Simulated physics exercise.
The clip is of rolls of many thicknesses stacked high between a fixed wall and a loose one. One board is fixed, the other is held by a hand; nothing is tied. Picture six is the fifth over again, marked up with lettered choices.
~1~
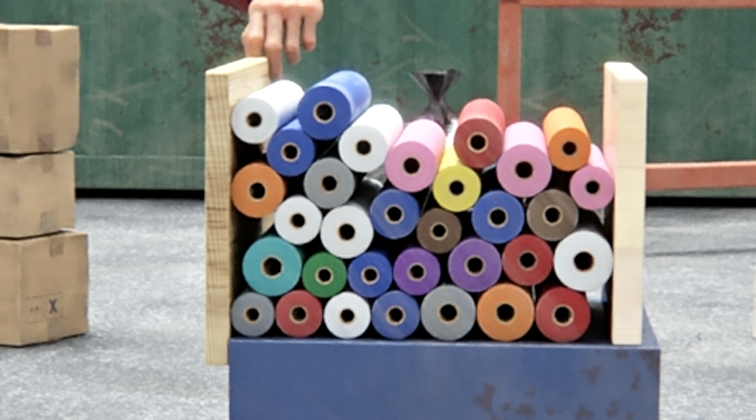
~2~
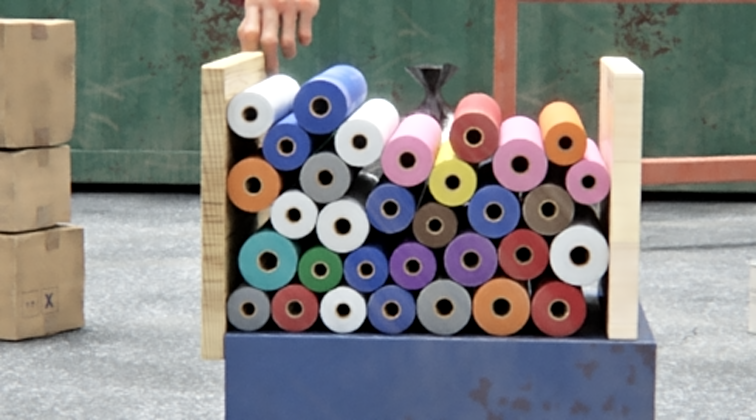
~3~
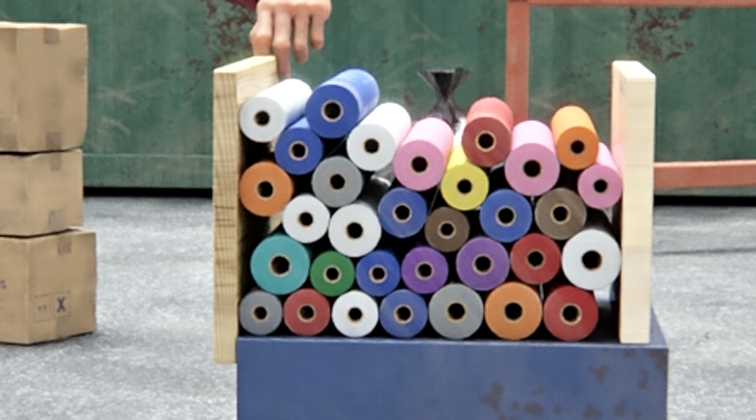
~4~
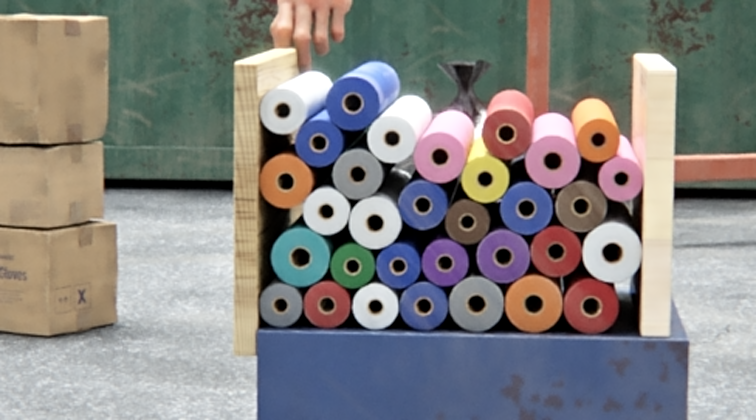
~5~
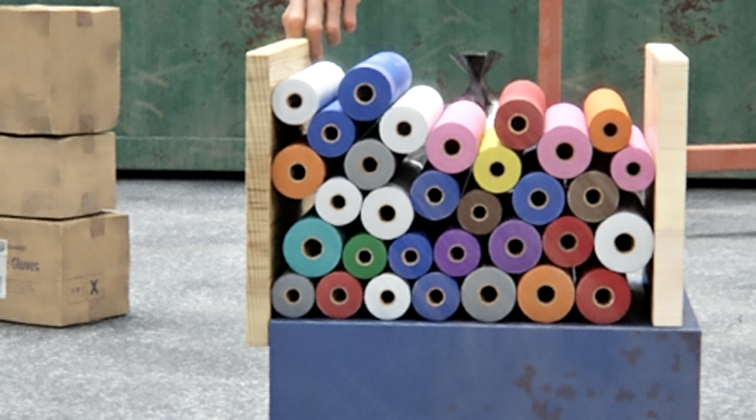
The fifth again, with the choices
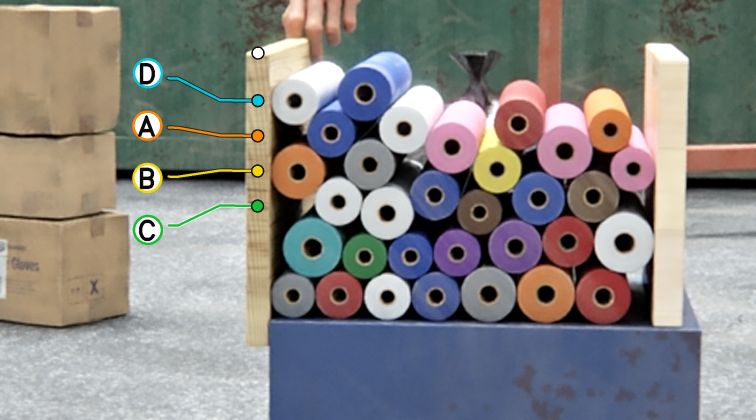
A hand grips the left wooden board beside stacked colourful rolls, which barely move.
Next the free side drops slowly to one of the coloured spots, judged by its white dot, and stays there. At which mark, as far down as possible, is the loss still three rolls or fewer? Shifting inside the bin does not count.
C is the limit.
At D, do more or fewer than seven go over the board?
It loses fewer than seven.
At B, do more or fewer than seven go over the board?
It loses fewer than seven.
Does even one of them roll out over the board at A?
No, at A.
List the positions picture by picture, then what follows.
A grey roll (252, 314); an orange roll (506, 312); a white roll (583, 261), in the first picture.
A white roll (579, 256); a white roll (343, 226), in the second picture.
A yellow roll (465, 186); a pink roll (600, 186), in the third picture.
A blue roll (353, 103); side board (272, 189), in the fourth picture.
A grey roll (293, 296); an orange roll (546, 294); a white roll (624, 243), in the fifth picture.
On the marked copy, A at (258, 136); B at (258, 171); C at (258, 206); D at (258, 101); the white dot at (258, 53).
Following C. Soon after the start, top of the board (271, 127).
Later, top of the board (270, 205).
In the end, top of the board (270, 205), one out over the board.
As for the rest, A none out over the board; B none out over the board; D none out over the board.
